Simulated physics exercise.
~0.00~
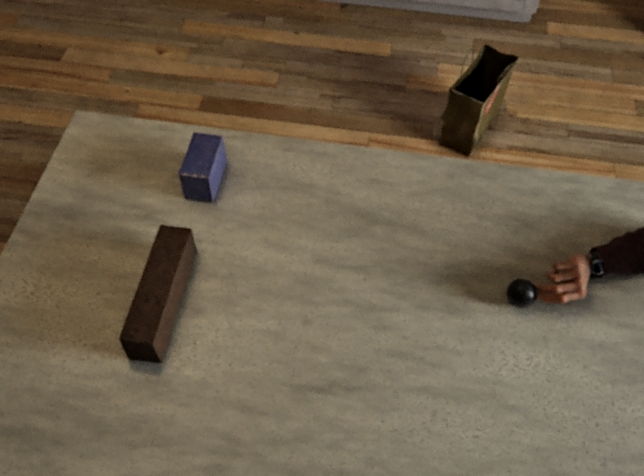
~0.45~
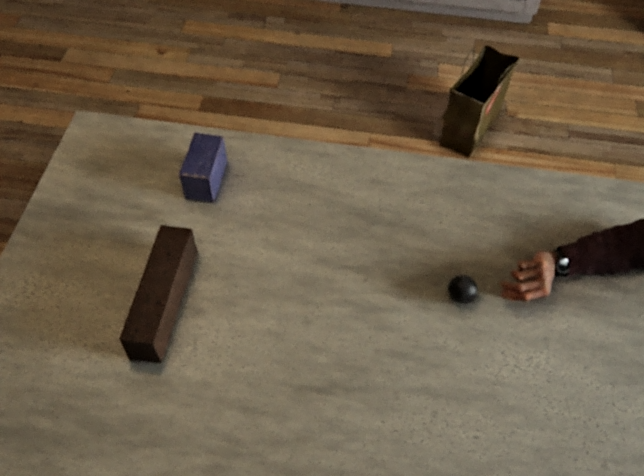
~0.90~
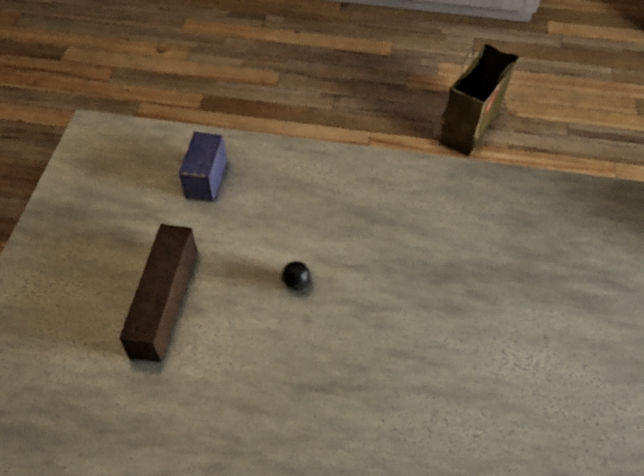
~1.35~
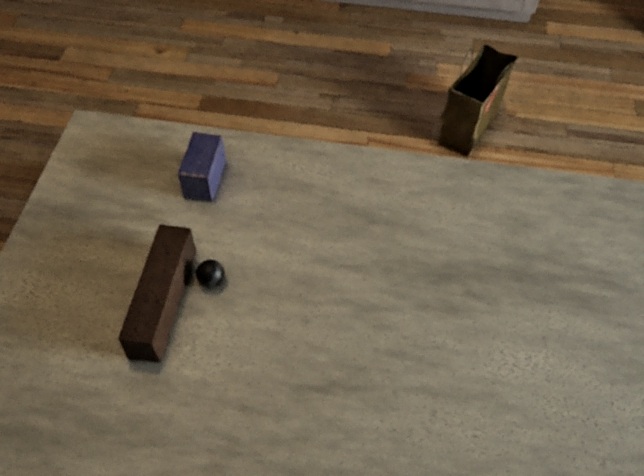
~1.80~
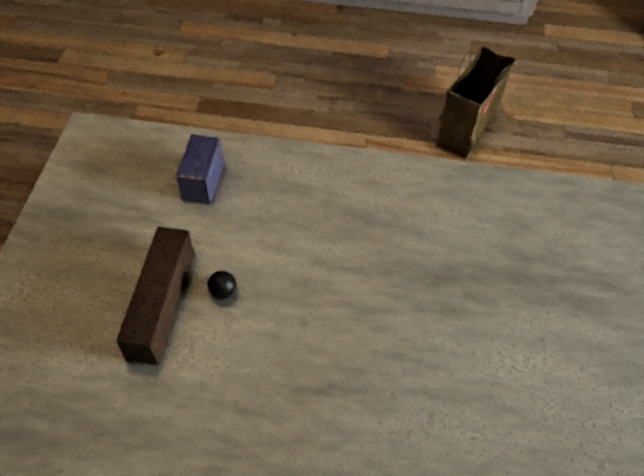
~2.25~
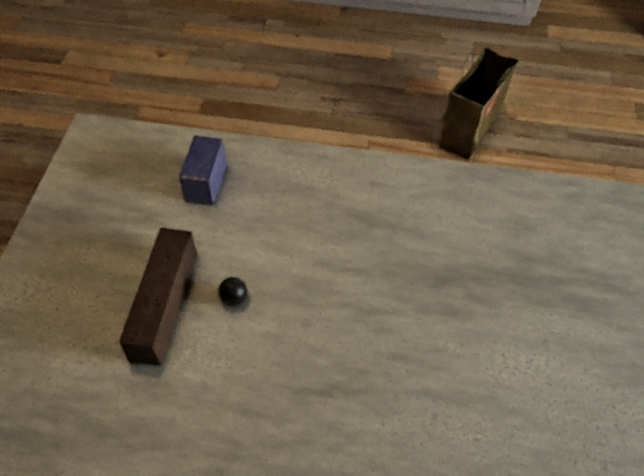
To begin with, a hand at the right of a grey tabletop is beside a small black ball, with a long brown block and a smaller blue block standing on the left and an open bag near the far edge. The ball rolls left as the hand lets go and draws back out of view. It keeps heading across the surface toward the brown block. Reaching it, the ball hits the brown block's side rather than passing through the gap. It then rebounds slightly to the right and down, ending at rest close by, while both blocks stay in place.
